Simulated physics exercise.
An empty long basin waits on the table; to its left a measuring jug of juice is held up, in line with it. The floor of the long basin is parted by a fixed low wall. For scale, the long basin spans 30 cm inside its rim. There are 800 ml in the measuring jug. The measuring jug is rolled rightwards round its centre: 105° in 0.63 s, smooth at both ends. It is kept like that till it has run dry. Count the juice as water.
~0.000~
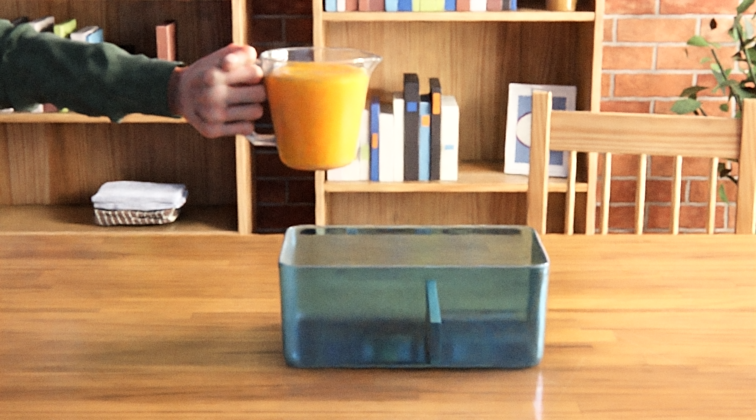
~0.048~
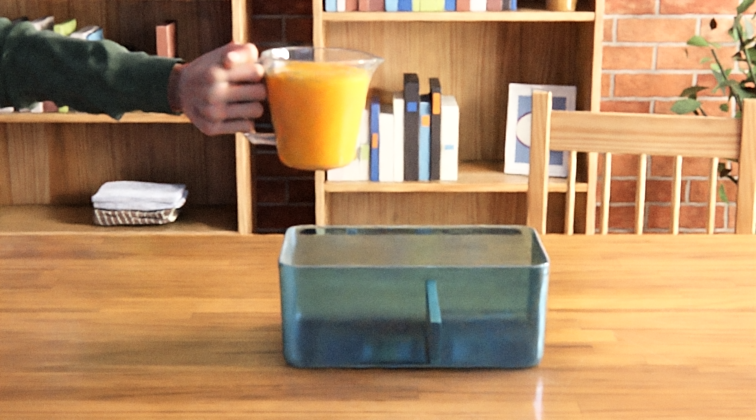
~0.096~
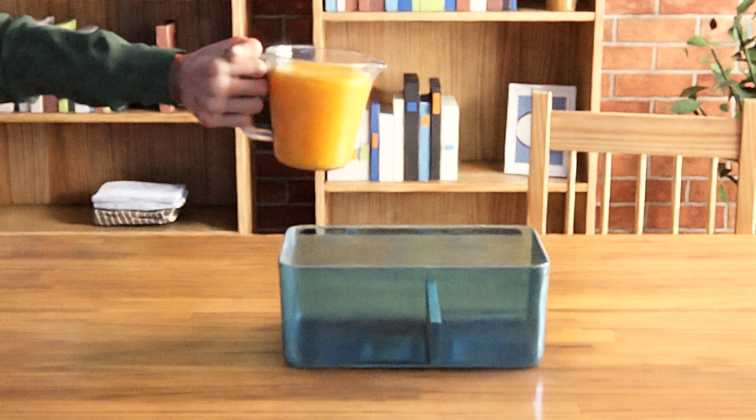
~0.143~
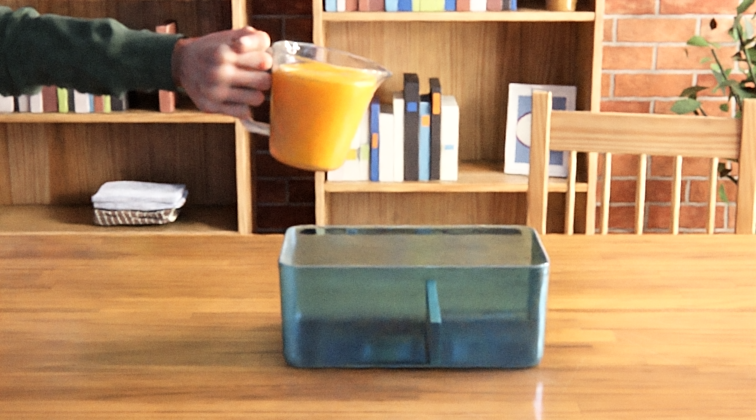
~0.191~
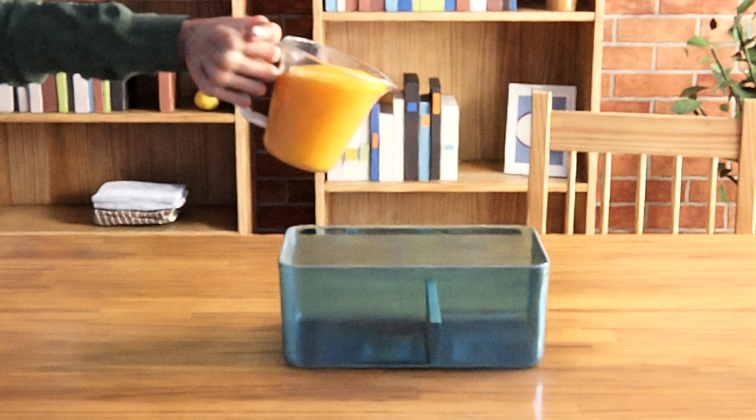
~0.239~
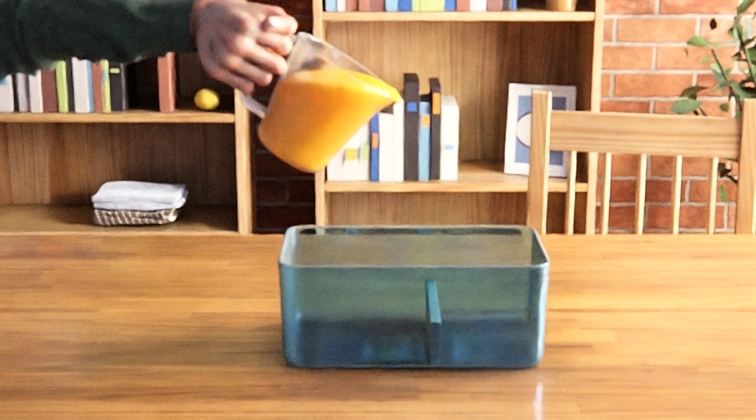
Above an empty long basin on a table, a hand tilts a juice jug rightwards.
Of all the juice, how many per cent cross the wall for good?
Roughly 53 per cent is past the wall.
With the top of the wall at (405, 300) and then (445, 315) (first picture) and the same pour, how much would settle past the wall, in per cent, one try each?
First 90, then 35 per cent.
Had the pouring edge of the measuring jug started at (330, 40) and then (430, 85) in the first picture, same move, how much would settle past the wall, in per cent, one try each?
First 5, then 85 per cent.
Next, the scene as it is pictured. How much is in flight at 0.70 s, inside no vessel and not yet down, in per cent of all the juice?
Some 16 per cent.
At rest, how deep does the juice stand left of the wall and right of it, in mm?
Left about 14 mm, right about 22 mm.
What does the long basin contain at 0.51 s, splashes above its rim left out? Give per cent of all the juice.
About 20 per cent.
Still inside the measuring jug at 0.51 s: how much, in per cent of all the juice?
About 48 per cent.
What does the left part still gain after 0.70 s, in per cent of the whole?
Some 16 per cent.
After 0.51 s the tilt is 95° and 47 per cent is still to pour, 0 is left of the wall and 21 right of it.
After 0.70 s the tilt is 105° and 8 per cent is still to pour, 29 is left of the wall and 47 right of it.
After 0.91 s the tilt is 105° and 0 per cent is still to pour, 43 is left of the wall and 52 right of it.
After 1.13 s the tilt is 105° and 0 per cent is still to pour, 45 is left of the wall and 52 right of it.
In the end 45 per cent lies left of the wall, 53 right of it and 3 outside.
